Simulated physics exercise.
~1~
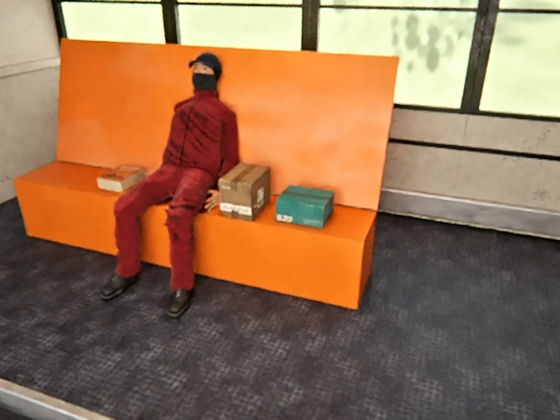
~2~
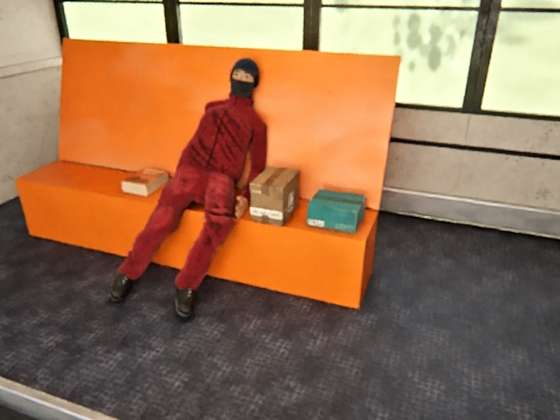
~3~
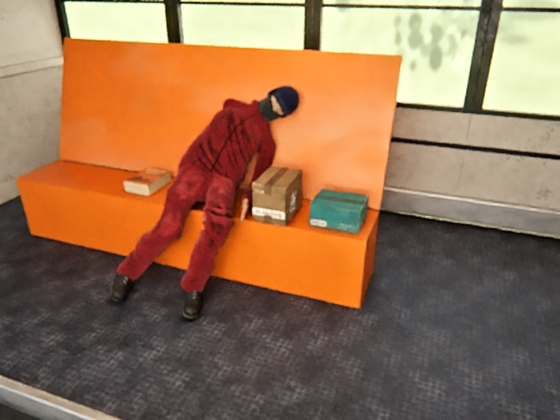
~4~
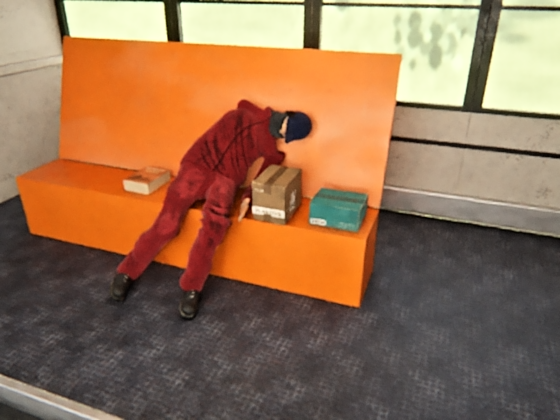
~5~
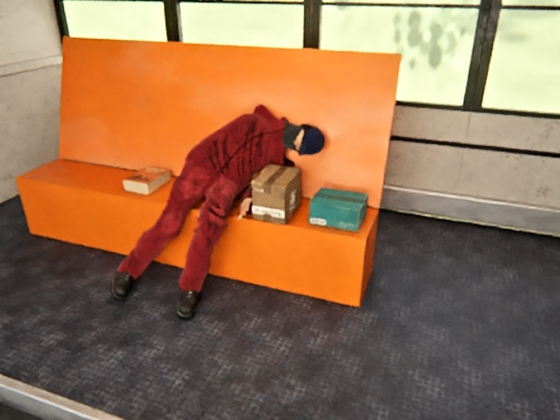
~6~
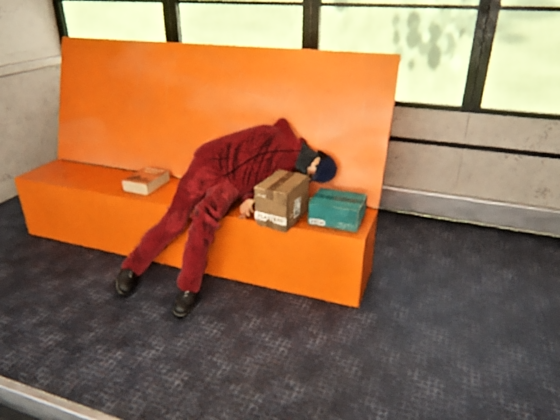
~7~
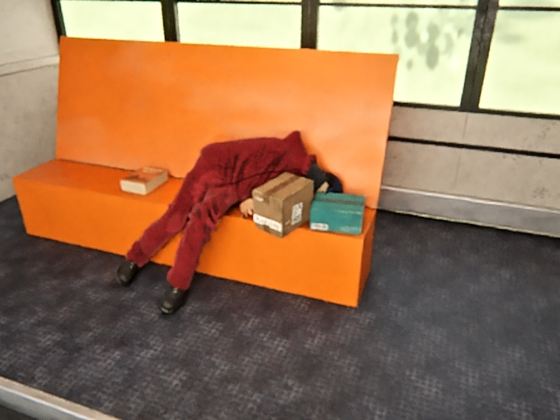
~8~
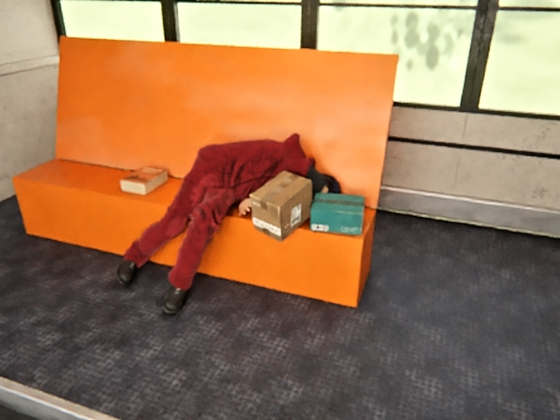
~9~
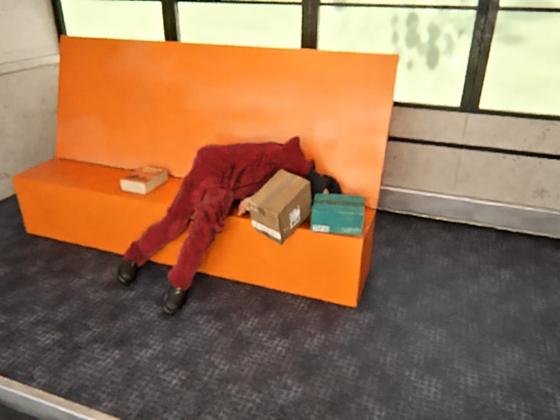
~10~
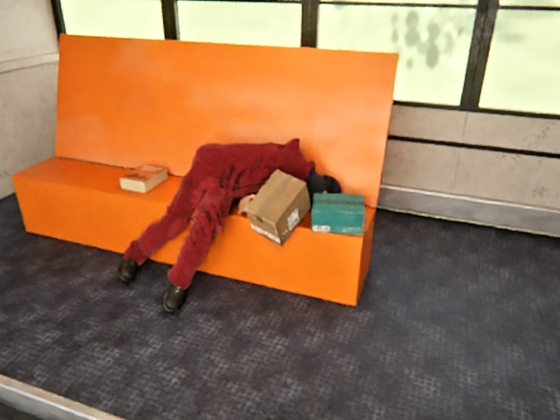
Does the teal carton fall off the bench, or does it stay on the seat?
The teal carton stays on the seat, still resting near the right end of the bench.
